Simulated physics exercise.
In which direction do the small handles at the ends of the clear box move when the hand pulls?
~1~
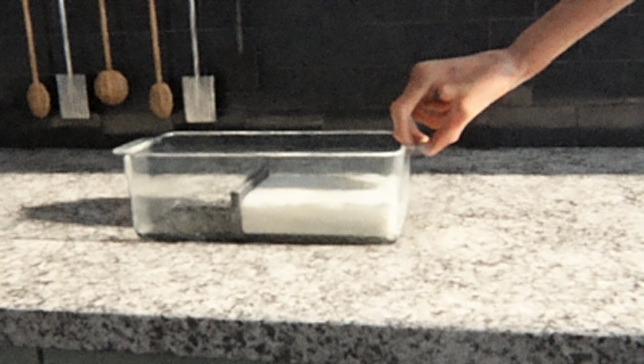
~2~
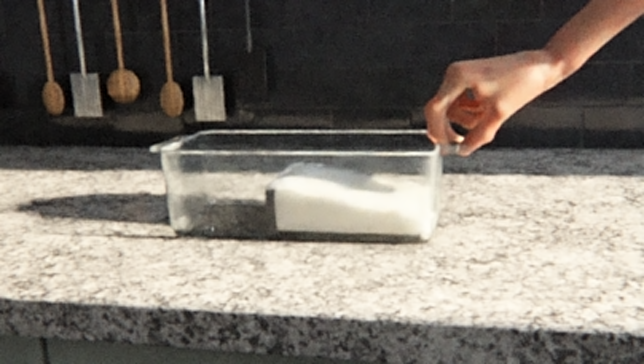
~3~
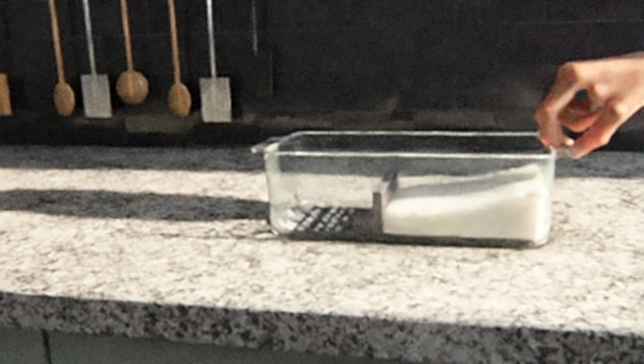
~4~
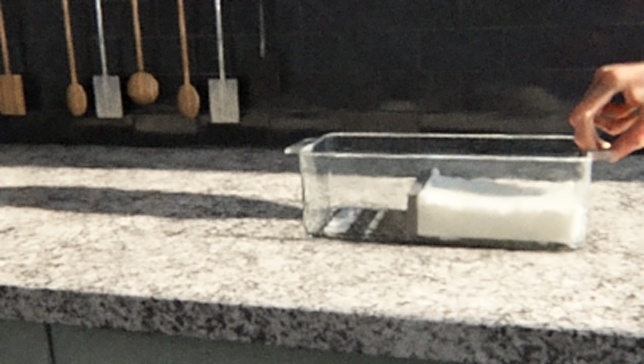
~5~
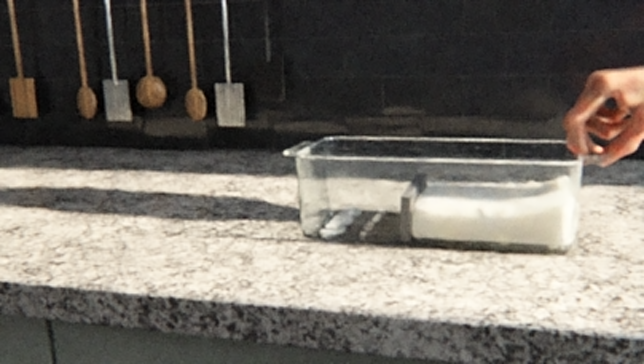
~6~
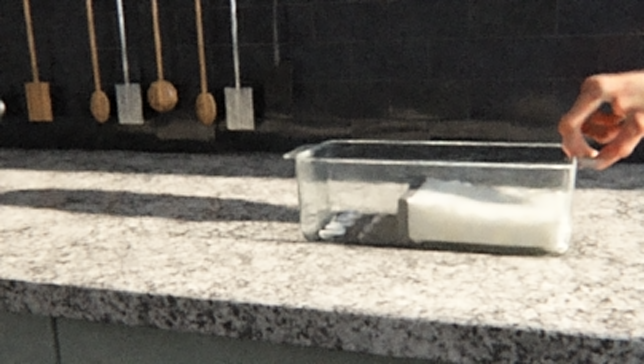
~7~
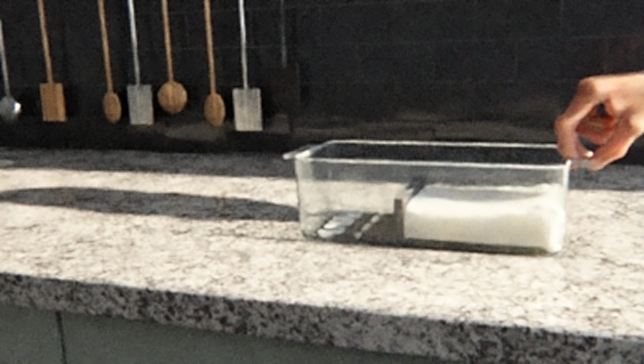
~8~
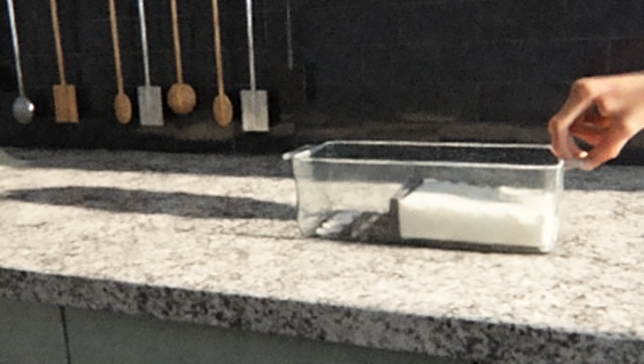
They move to the right along with the box.
